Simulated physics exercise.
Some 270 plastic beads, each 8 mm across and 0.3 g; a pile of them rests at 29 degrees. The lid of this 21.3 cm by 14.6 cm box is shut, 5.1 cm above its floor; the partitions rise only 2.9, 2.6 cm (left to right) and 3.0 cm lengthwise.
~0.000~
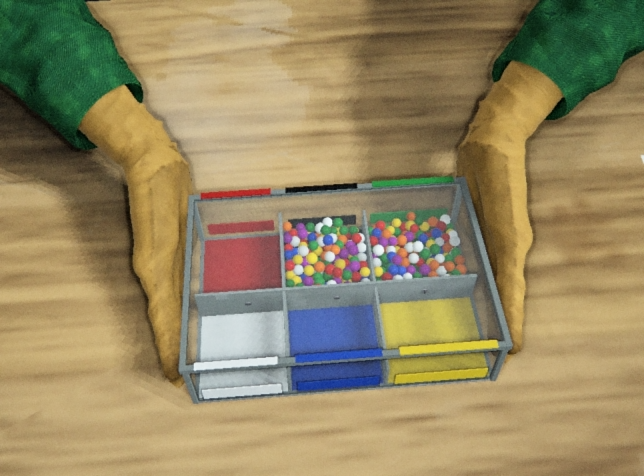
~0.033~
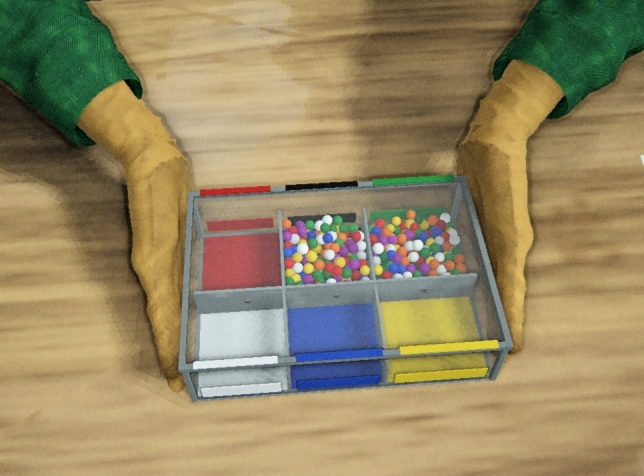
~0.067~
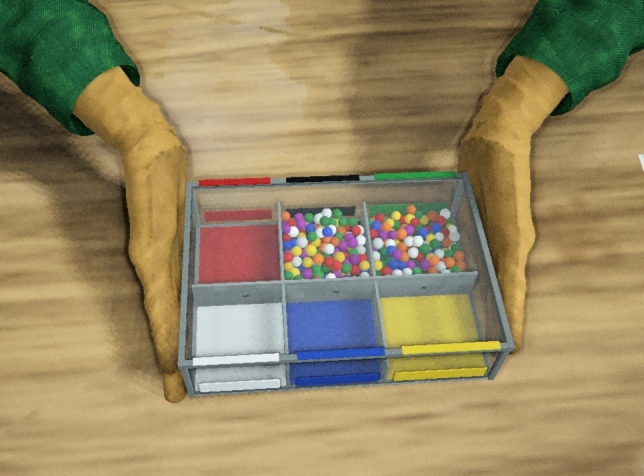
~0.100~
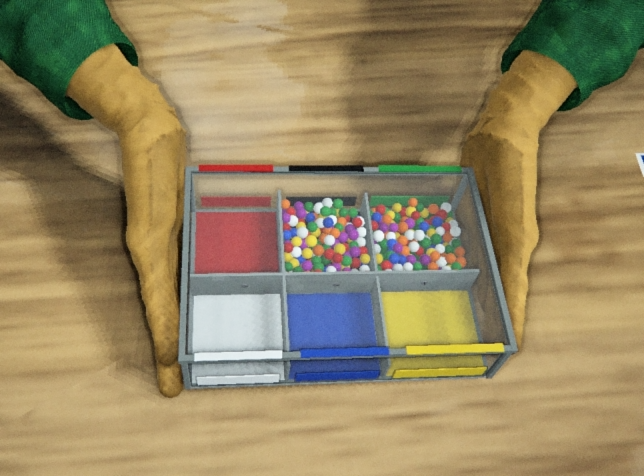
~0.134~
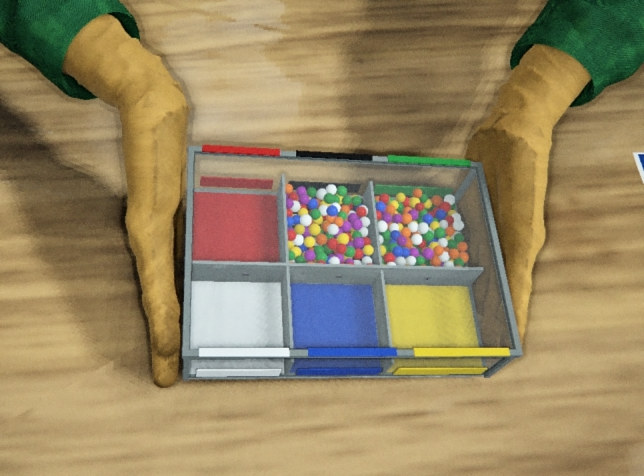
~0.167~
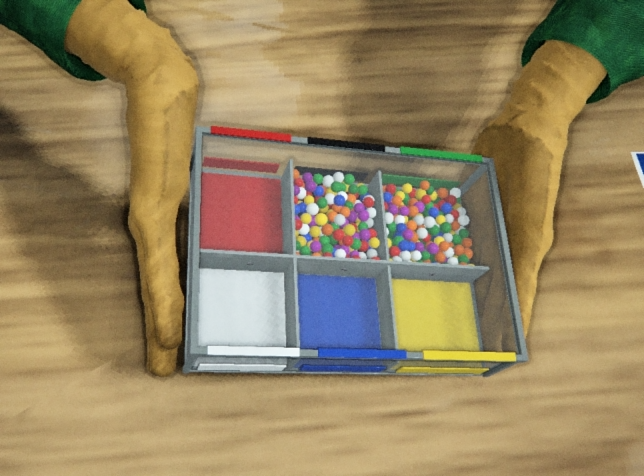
On a pale wood-grained surface seen from above and slightly in front, two tan-gloved hands in green sleeves grip the sides of a clear-lidded box. Its six compartments have red, black and green at the back and white, blue and yellow in front, with multicoloured beads filling the black and green ones. The hands gradually tilt the box, its right front corner lowest, while the beads shift little and the camera stays still.
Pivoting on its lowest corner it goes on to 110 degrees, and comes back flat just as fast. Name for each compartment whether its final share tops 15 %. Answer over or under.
Red under, blue under, green over, yellow over, white under, black under.
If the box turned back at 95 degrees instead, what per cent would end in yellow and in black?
Yellow 60; black 5.
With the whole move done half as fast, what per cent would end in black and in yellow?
In that case black 0, yellow 75.
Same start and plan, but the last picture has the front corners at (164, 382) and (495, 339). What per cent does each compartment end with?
Red 0; blue 40; green 0; yellow 0; white 60; black 0.
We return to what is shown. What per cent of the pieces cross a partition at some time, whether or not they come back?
Roughly 70 per cent.
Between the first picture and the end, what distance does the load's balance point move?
Roughly 7.0 cm.
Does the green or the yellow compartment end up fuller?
It is the yellow one.
After 0.71 s, tilt 110 degrees; blue 5 %, green 50 %, yellow 30 %, black 15 %.
After 1.07 s, tilt 47 degrees; green 35 %, yellow 65 %.
After 1.52 s, tilt 0 degrees; green 35 %, yellow 65 %.
At rest (2.4 s), red 0 %, blue 0 %, green 35 %, yellow 65 %, white 0 %, black 0 %.
